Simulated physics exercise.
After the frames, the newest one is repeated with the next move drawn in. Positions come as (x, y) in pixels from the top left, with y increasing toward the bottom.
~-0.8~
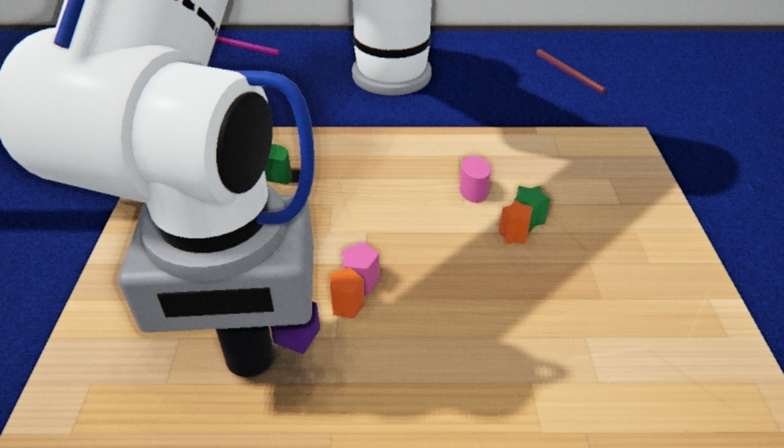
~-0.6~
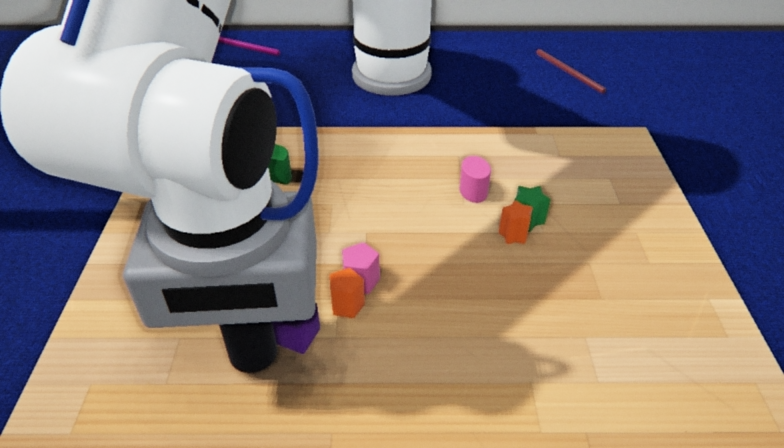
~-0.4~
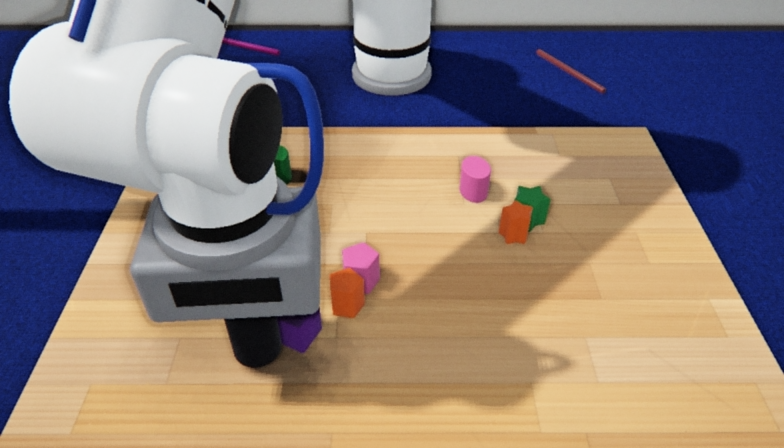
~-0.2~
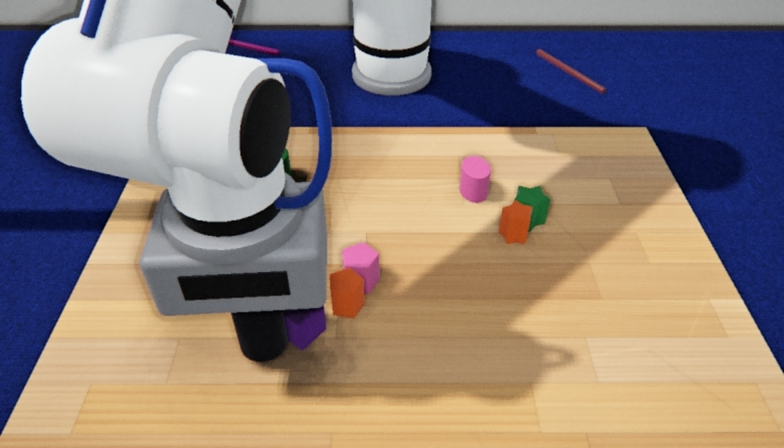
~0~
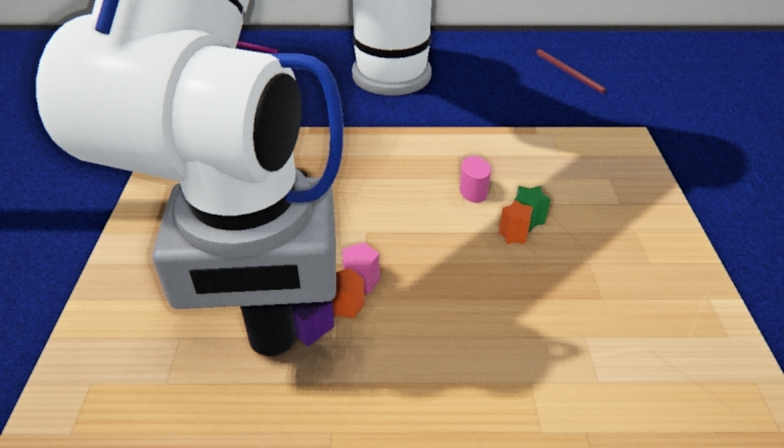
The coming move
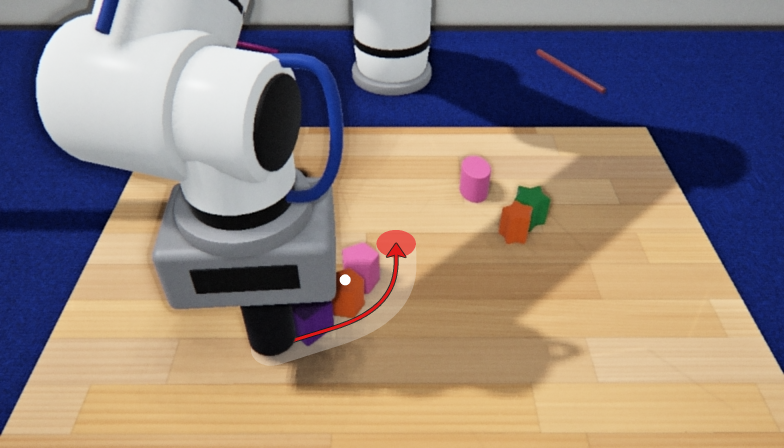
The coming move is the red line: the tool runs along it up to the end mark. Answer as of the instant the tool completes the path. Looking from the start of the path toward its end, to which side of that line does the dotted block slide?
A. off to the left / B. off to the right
It's B.
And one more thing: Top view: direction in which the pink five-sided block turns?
The turn is anti-clockwise.
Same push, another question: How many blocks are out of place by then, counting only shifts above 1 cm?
My count: 3 or more.
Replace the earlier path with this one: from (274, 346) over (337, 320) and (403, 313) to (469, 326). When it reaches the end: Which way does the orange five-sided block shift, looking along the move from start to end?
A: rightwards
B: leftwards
B.
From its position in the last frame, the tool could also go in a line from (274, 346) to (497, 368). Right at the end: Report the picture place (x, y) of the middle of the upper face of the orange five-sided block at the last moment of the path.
Its top centre is at about (376, 271).
The drawn path runs from (274, 346) by way of (343, 325) and (390, 289) to (396, 243); the dot is on the orange five-sided block.
The first path, step by step. One third of the way, tool at (343, 316); purple four-sided block at (376, 281); orange five-sided block at (395, 260), turned 35° anticlockwise; pink five-sided block at (371, 242), turned 40° anticlockwise.
Two thirds of the way, tool at (390, 279); purple four-sided block at (423, 248); orange five-sided block at (443, 232), turned 25° anticlockwise; pink five-sided block at (370, 240), turned 45° anticlockwise.
At the end, tool at (396, 235); purple four-sided block at (434, 231), turned 45° clockwise; orange five-sided block at (464, 224); pink five-sided block at (360, 222), turned 95° anticlockwise.
